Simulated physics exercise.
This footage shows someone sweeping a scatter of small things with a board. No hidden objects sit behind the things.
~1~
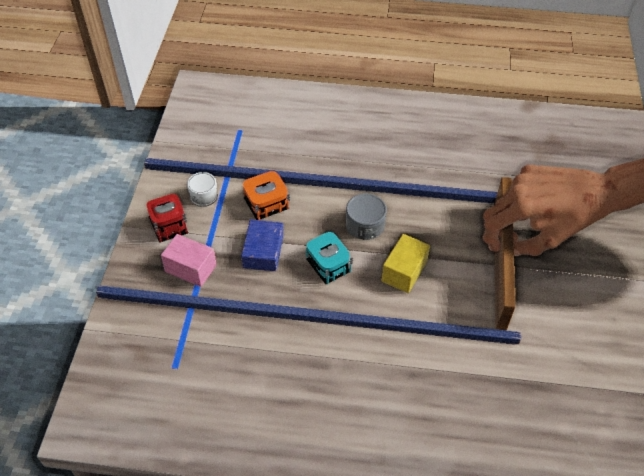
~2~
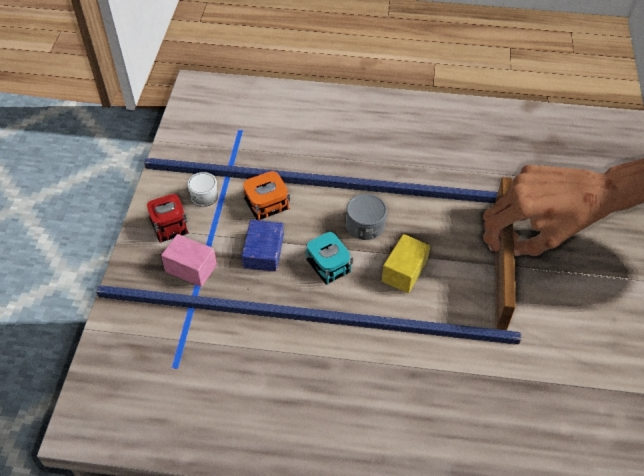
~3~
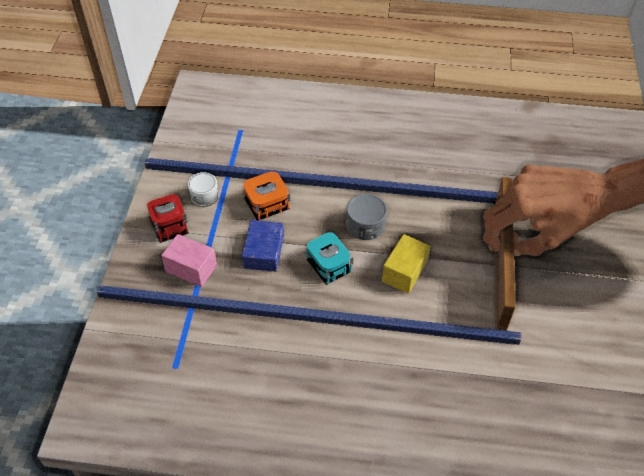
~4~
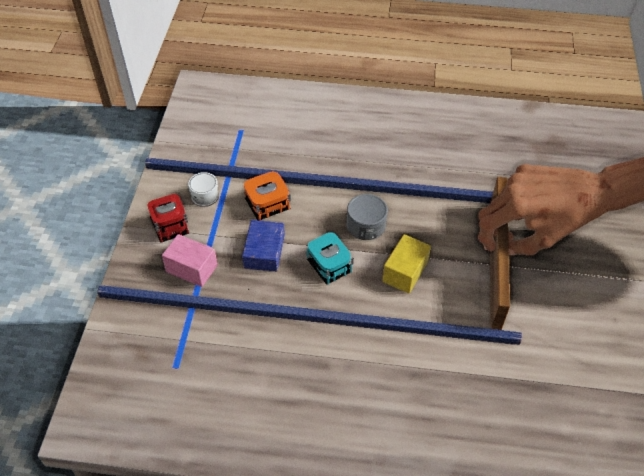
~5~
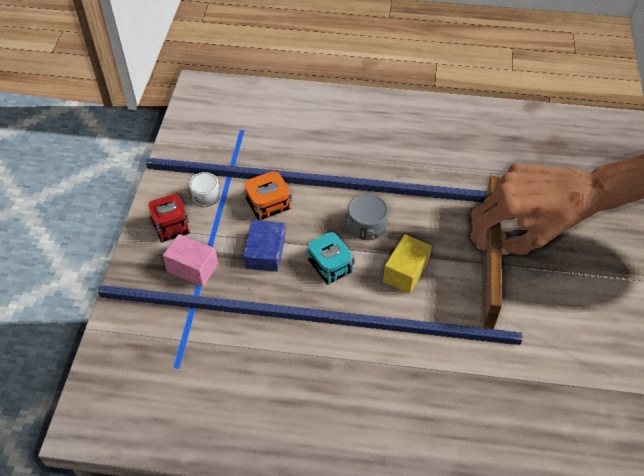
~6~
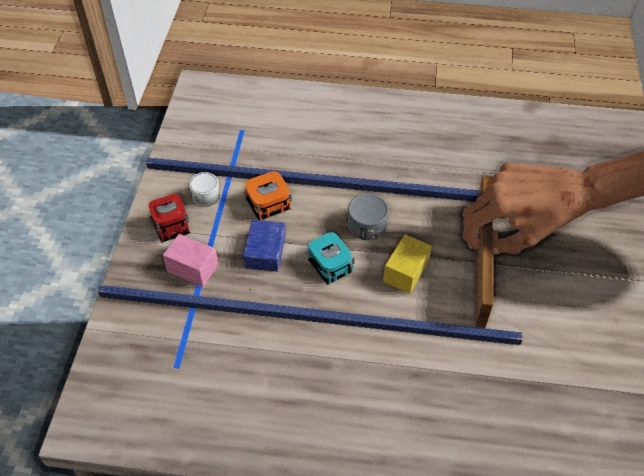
Hand holding a wooden board upright between two blue rails, then sliding it slightly left toward scattered small blocks, cases and tubs.
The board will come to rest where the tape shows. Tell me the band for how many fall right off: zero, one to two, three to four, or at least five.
Band: One to two.
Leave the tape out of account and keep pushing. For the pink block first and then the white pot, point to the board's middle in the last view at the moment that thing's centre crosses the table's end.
For the pink block at (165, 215), for the white pot at (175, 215).
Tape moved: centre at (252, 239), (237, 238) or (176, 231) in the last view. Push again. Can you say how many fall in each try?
Per try: 0; 0; 2.
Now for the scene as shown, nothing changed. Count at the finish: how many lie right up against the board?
It touches 3.
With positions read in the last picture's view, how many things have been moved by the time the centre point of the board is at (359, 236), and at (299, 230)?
Tally: 3; 5.
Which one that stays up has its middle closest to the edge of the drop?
I'd say the blue block.
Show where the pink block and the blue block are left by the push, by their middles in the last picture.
In the last picture the first middle sits at (150, 267) and the other at (138, 221).
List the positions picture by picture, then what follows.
Red case (167, 217); white pot (203, 190); pink block (189, 260); board (504, 252); tape (211, 235), in the first frame.
White pot (203, 190); board (504, 251), in the second frame.
Pink block (190, 261); turquoise case (329, 258), in the third frame.
Red case (168, 218); blue block (264, 245), in the fourth frame.
White pot (205, 190); grey tub (368, 217), in the fifth frame.
Red case (169, 218); white pot (205, 190); pink block (191, 260); board (484, 250); tape (213, 235), in the sixth frame.
Early on, none off yet; red case at rest near (169, 218); white pot at rest near (205, 190); pink block at rest near (191, 260).
A while later, none off yet; red case travelled about its own width near (141, 210); white pot moving near (200, 190); pink block moving near (186, 265).
Finally, the number that fall off is one or two; lost, red case.
